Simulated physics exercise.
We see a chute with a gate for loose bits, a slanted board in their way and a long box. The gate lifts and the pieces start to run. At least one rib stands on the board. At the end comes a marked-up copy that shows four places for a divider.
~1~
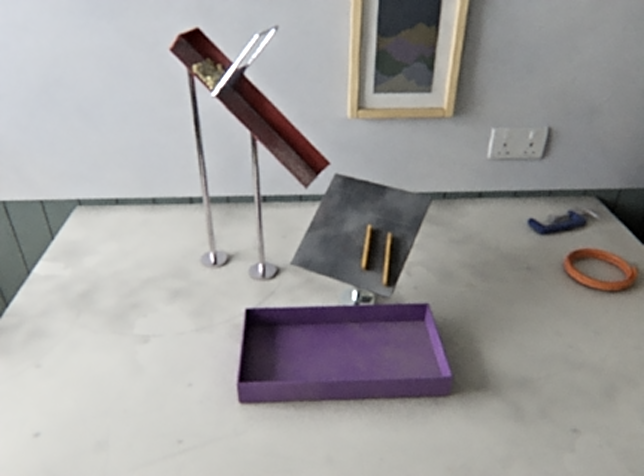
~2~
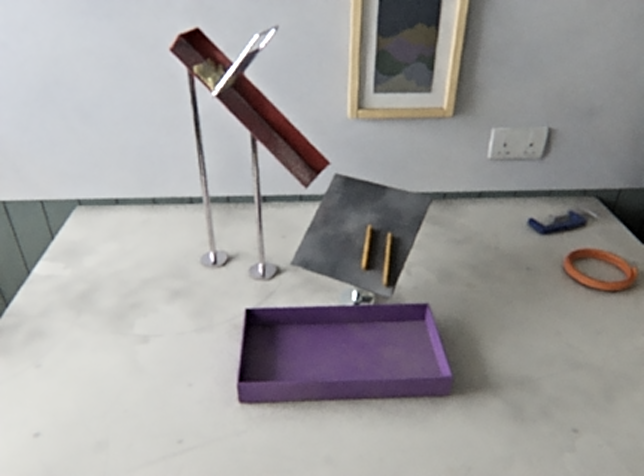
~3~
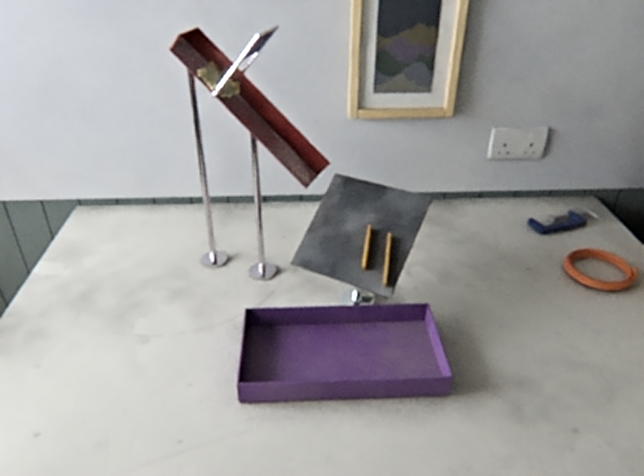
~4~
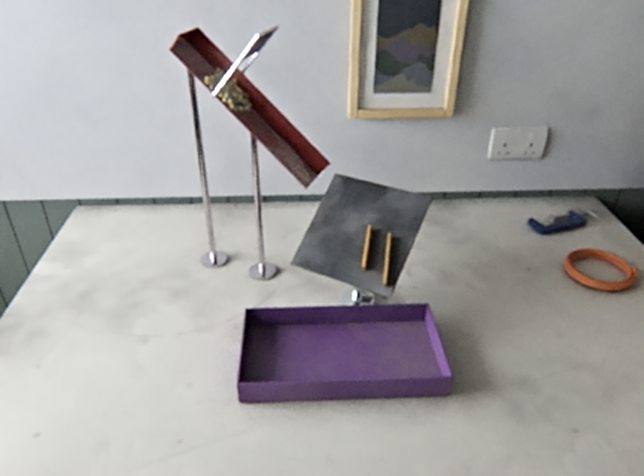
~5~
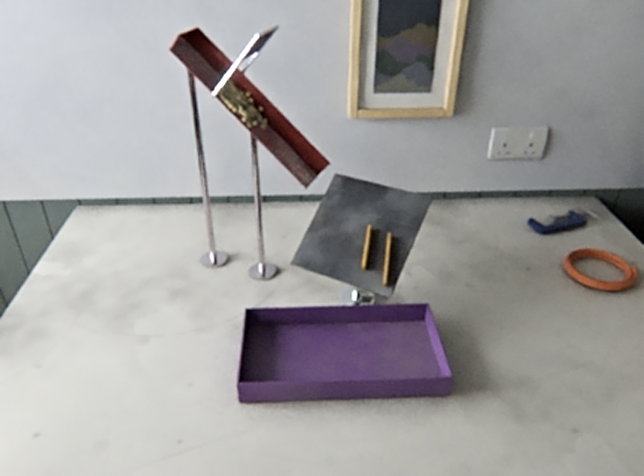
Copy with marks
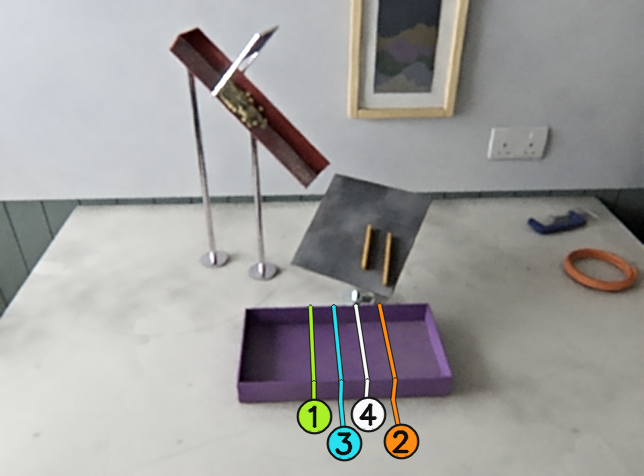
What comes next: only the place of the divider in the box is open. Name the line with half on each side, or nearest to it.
3.
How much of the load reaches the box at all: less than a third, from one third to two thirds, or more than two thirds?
More than two thirds.
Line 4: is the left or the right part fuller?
More lands on the left.
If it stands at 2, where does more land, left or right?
Left.
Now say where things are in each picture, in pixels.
Load behind the gate near (217, 78), soya beans; lip of the chute near (313, 182), sloping fairly steeply, in the first frame.
Middle of the board near (361, 231), tilted fairly steeply; middle of its low edge near (338, 280); of its high edge near (382, 184), in the second frame.
Front corners of the box near (237, 384) and (452, 377), empty; front of the load near (236, 92), in the third frame.
Middle of the load near (230, 91); its front near (248, 107), close to a quarter of the way to the lip; rib from (390, 233) to (384, 283); rib from (370, 225) to (363, 267), in the fourth frame.
Middle of the load near (240, 104); its front near (263, 126), close to a third of the way to the lip, in the fifth frame.
On the marked copy, line 1 crosses the front rim at (313, 381); line 2 crosses the front rim at (395, 378); line 3 crosses the front rim at (341, 380); line 4 crosses the front rim at (367, 379).
Choosing 1, of what is caught, a small share on the left of the divider, all but a few on the right.
Choosing 2, of what is caught, all but a few on the left of the divider, a small share on the right.
Choosing 3, of what is caught, close to a third on the left of the divider, close to two thirds on the right.
Choosing 4, of what is caught, all but a few on the left of the divider, a small share on the right.
